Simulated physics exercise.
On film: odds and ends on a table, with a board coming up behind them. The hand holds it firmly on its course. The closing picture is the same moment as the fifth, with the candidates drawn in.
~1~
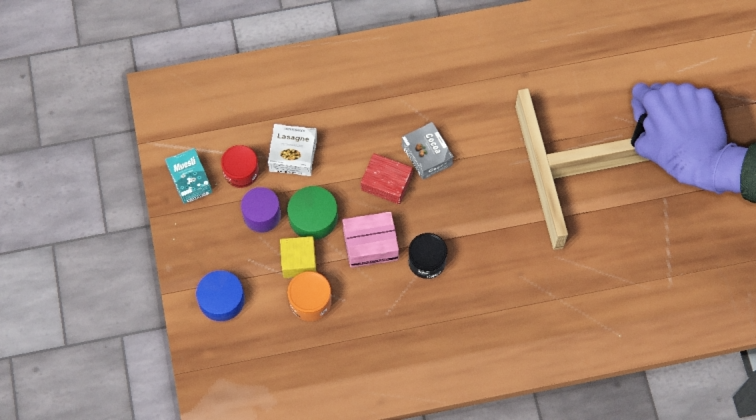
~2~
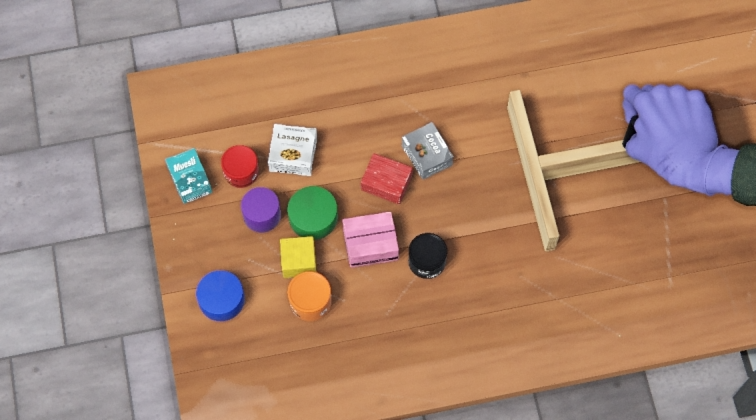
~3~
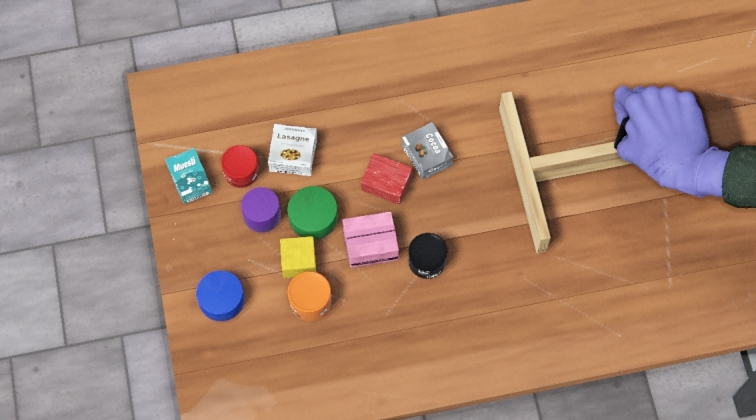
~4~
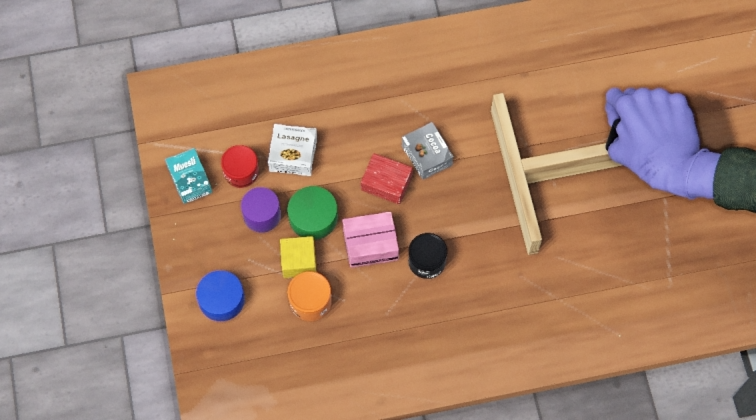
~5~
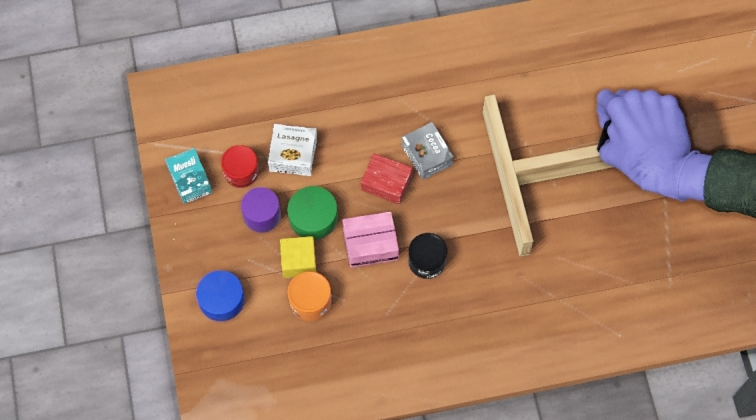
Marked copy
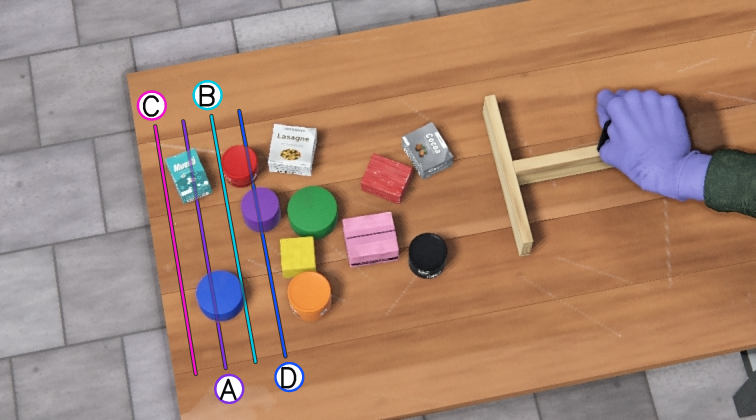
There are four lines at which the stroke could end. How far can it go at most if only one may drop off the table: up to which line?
Up to line D.
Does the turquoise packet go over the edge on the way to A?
By then, yes.
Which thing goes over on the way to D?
It is the turquoise packet.
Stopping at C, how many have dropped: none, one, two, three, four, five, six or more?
By then, six or more.
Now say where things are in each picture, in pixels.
In the first frame, board (543, 161); blue tin (221, 296); black jar (427, 256).
In the second frame, board (534, 162); red block (387, 179).
In the third frame, board (526, 164); pink box (371, 240).
In the fourth frame, board (517, 165); orange jar (310, 296).
In the fifth frame, board (509, 167); white packet (293, 150); grey packet (427, 151); yellow block (299, 258).
On the copy, A at (204, 240); B at (233, 235); C at (175, 246); D at (262, 229).
On D. First, board (421, 184); black jar (411, 261); grey packet (387, 156).
Then, board (331, 201); turquoise packet (184, 176); red tub (219, 173).
Finally, board (264, 214); turquoise packet over the edge; red tub (153, 185); one fallen.
By contrast, A drops eight; B drops four; C drops ten.
